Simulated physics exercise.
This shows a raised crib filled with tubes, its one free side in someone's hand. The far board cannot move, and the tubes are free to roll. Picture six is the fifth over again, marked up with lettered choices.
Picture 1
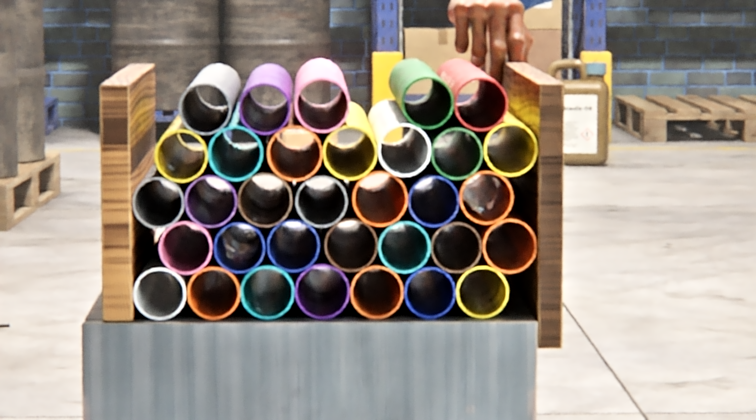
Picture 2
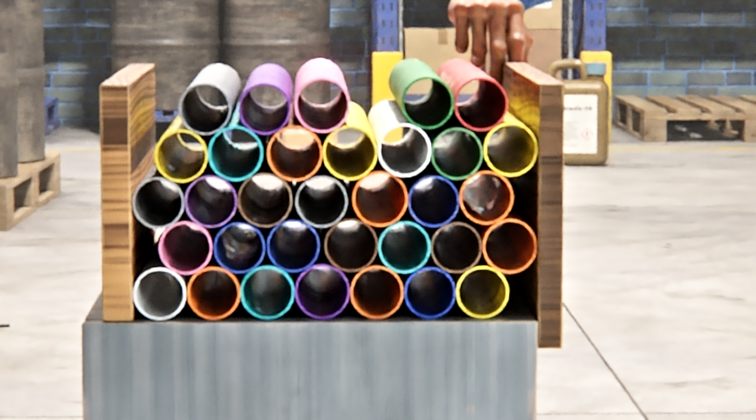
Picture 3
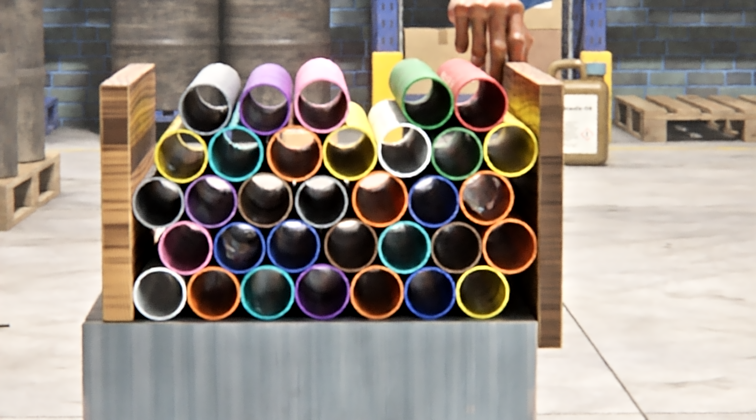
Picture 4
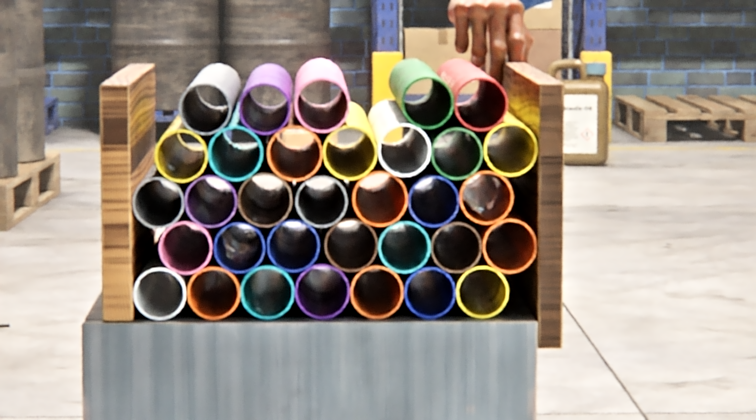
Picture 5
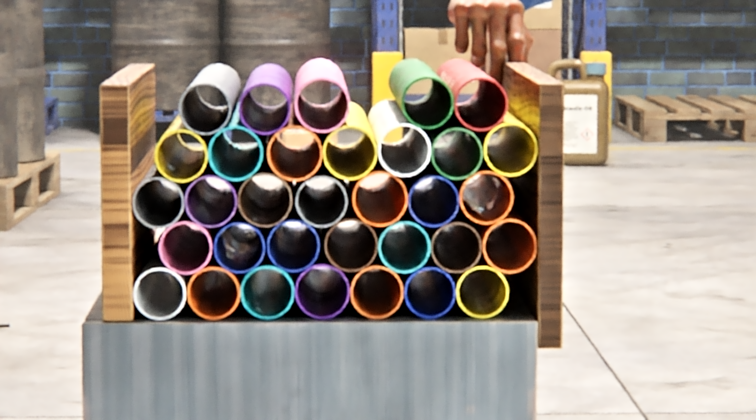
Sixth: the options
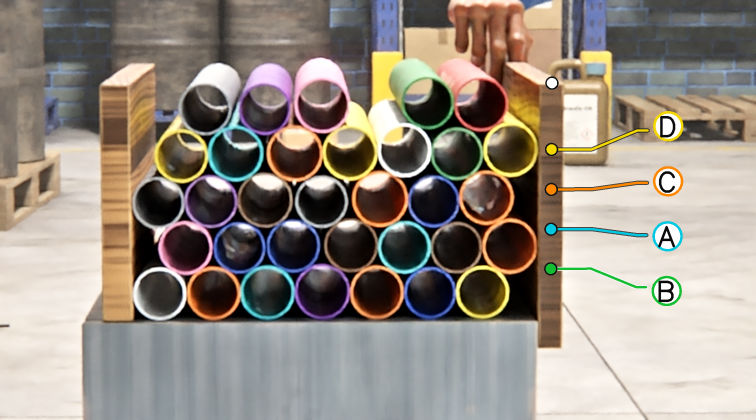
A hand rests still at the right side board of a raised crib stacked with colourful open-ended tubes, nothing visibly moving.
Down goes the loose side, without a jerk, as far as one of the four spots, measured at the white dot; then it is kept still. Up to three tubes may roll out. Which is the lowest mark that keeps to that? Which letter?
Stop at B.
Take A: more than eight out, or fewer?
It loses fewer than eight.
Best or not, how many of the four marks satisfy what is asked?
Four of them.
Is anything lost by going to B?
Yes, at B.
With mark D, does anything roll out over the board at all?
At D: No.
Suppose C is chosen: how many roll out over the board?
With C, none.
On the marked copy, A at (551, 230); B at (550, 269); C at (551, 189); D at (551, 149); the white dot at (552, 83).
Following B. Soon after the start, top of the board (538, 166).
Later, top of the board (538, 263).
In the end, top of the board (537, 267), two out over the board.
As for the rest, A two out over the board; C none out over the board; D none out over the board.
